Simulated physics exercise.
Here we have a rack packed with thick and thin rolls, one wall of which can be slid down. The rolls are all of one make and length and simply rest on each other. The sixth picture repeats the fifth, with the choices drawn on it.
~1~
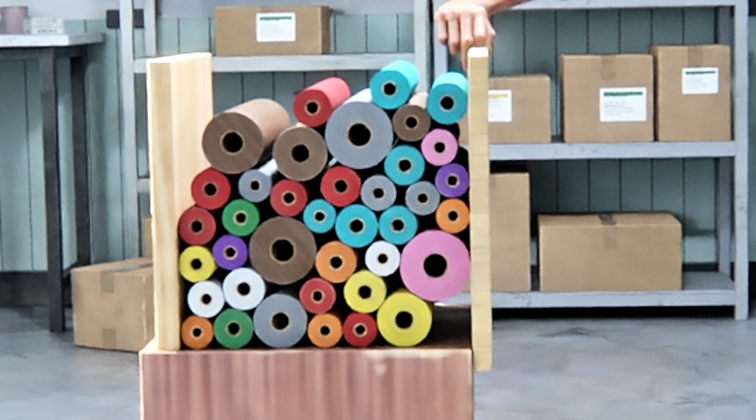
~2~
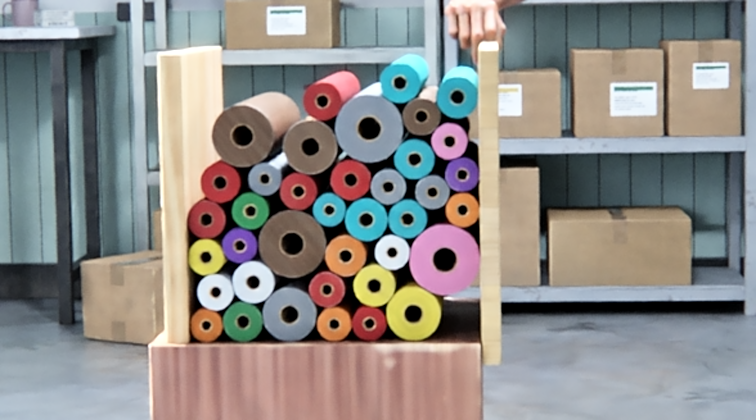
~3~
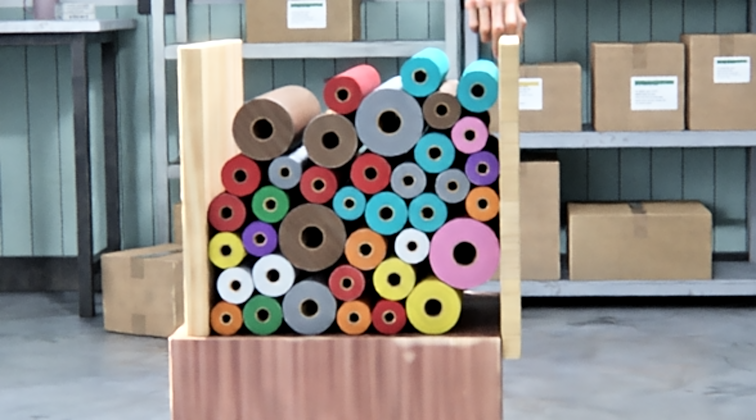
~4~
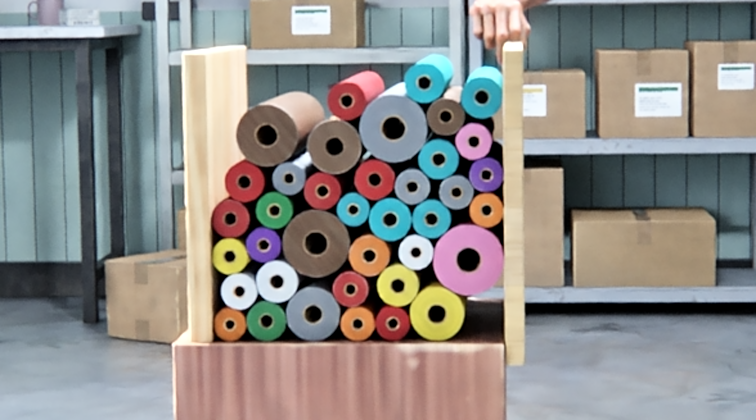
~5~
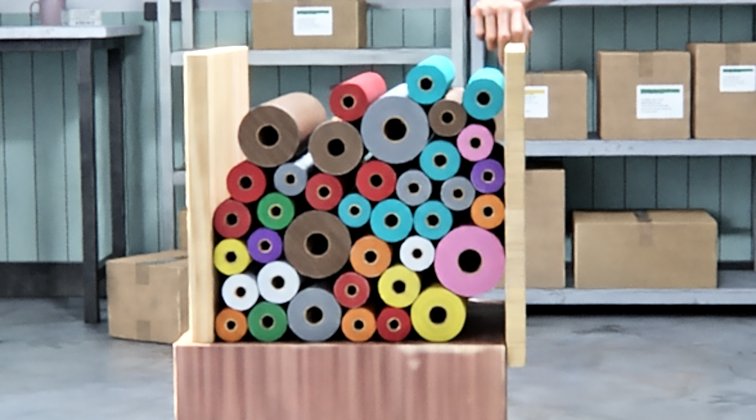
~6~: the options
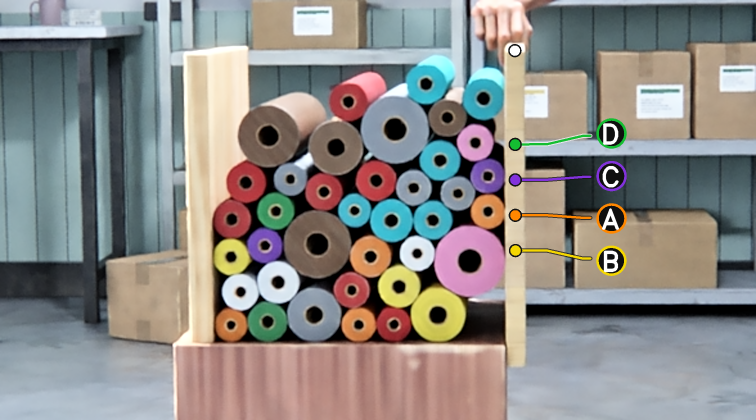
Rolls of many colours and sizes sat stacked between two wooden boards, with a hand resting on top of the right one, while the whole view shifted slightly and the pile stayed essentially unchanged.
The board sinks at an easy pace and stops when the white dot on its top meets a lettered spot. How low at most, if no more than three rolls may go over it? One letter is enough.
At most to C.
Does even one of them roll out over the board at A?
Yes, at A.
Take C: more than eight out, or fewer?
At C, fewer than eight.
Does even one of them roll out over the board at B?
Yes, at B.
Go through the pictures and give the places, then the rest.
The first picture shows a grey roll (360, 135); a turquoise roll (390, 89); side board (480, 196).
The second picture shows side board (490, 190).
The third picture shows a yellow roll (434, 308); an orange roll (366, 249).
The fourth picture shows a turquoise roll (432, 219); a turquoise roll (354, 209).
The fifth picture shows a red roll (376, 181); a grey roll (396, 129); a turquoise roll (426, 83).
On the marked copy, A at (516, 216); B at (516, 251); C at (516, 180); D at (516, 144); the white dot at (515, 51).
Following C. Soon after the start, top of the board (505, 112).
Later, top of the board (505, 179).
In the end, top of the board (505, 179), one out over the board.
As for the rest, A more than three out over the board; B more than three out over the board; D one out over the board.
